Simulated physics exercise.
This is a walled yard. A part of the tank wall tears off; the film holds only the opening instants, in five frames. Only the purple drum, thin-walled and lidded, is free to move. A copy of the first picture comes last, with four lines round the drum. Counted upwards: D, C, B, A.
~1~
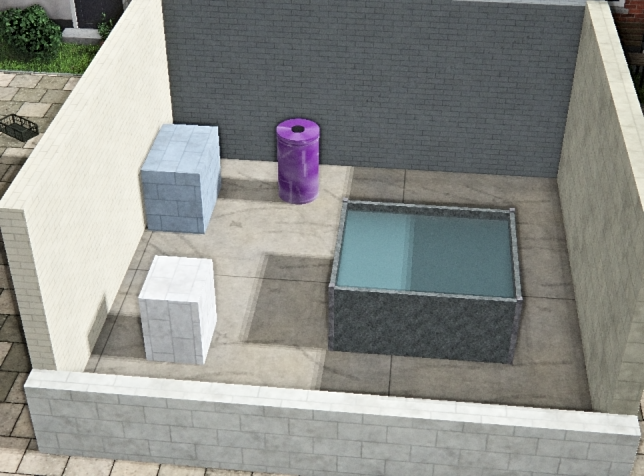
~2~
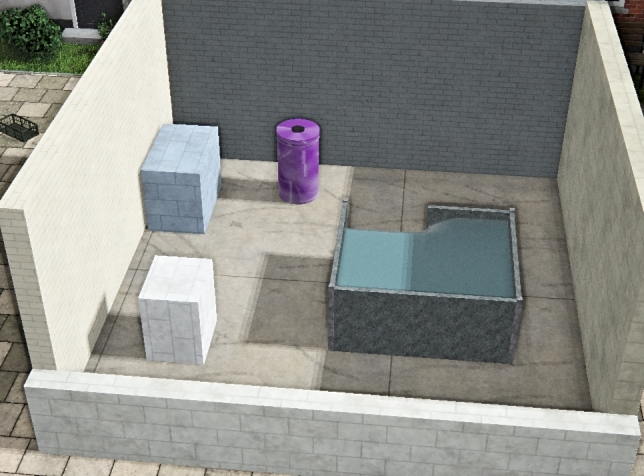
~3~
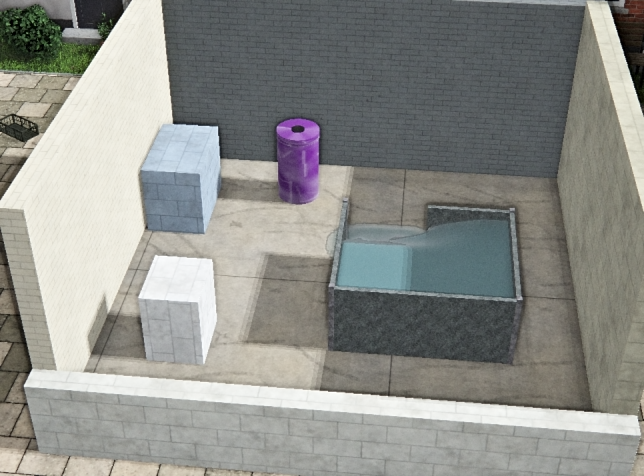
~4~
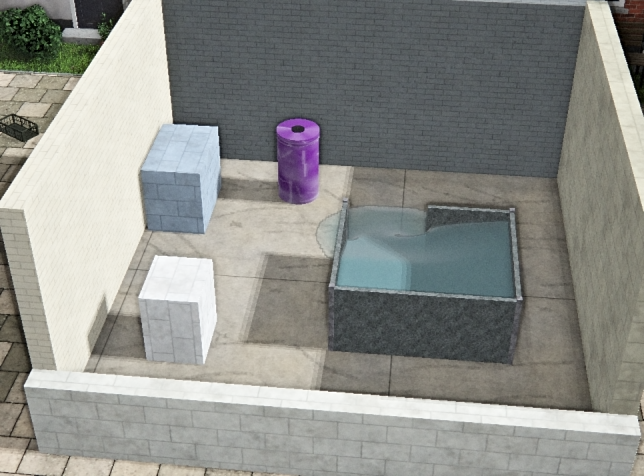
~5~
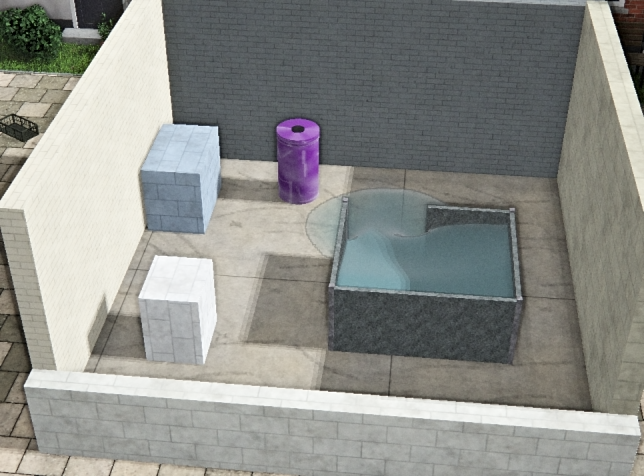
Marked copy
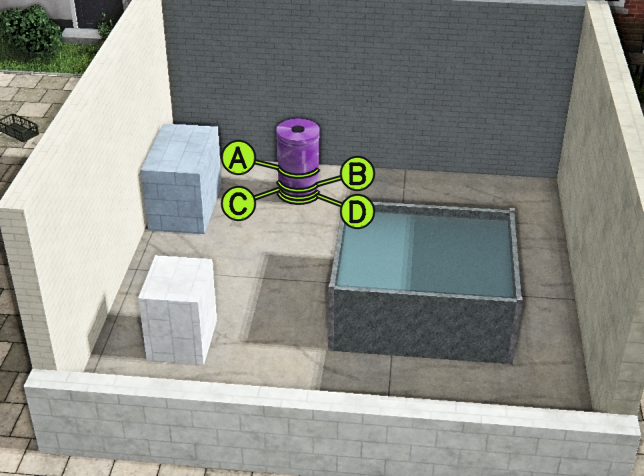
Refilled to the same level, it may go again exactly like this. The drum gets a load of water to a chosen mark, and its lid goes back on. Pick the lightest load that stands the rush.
It is A.
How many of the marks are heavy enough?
One.
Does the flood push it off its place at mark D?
Yes.
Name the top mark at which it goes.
B it is.
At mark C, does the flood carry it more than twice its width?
Yes, clearly.
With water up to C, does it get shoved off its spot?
Yes, it does.
On the marked copy, A at (296, 176); B at (296, 190); C at (296, 198); D at (296, 202); from the bottom up D, C, B, A.
For mark A, it does not move.
For mark B, it is pushed about twice its own width away.
For mark C, it is pushed about 3 times its own width away.
For mark D, it is pushed about 6 times its own width away.
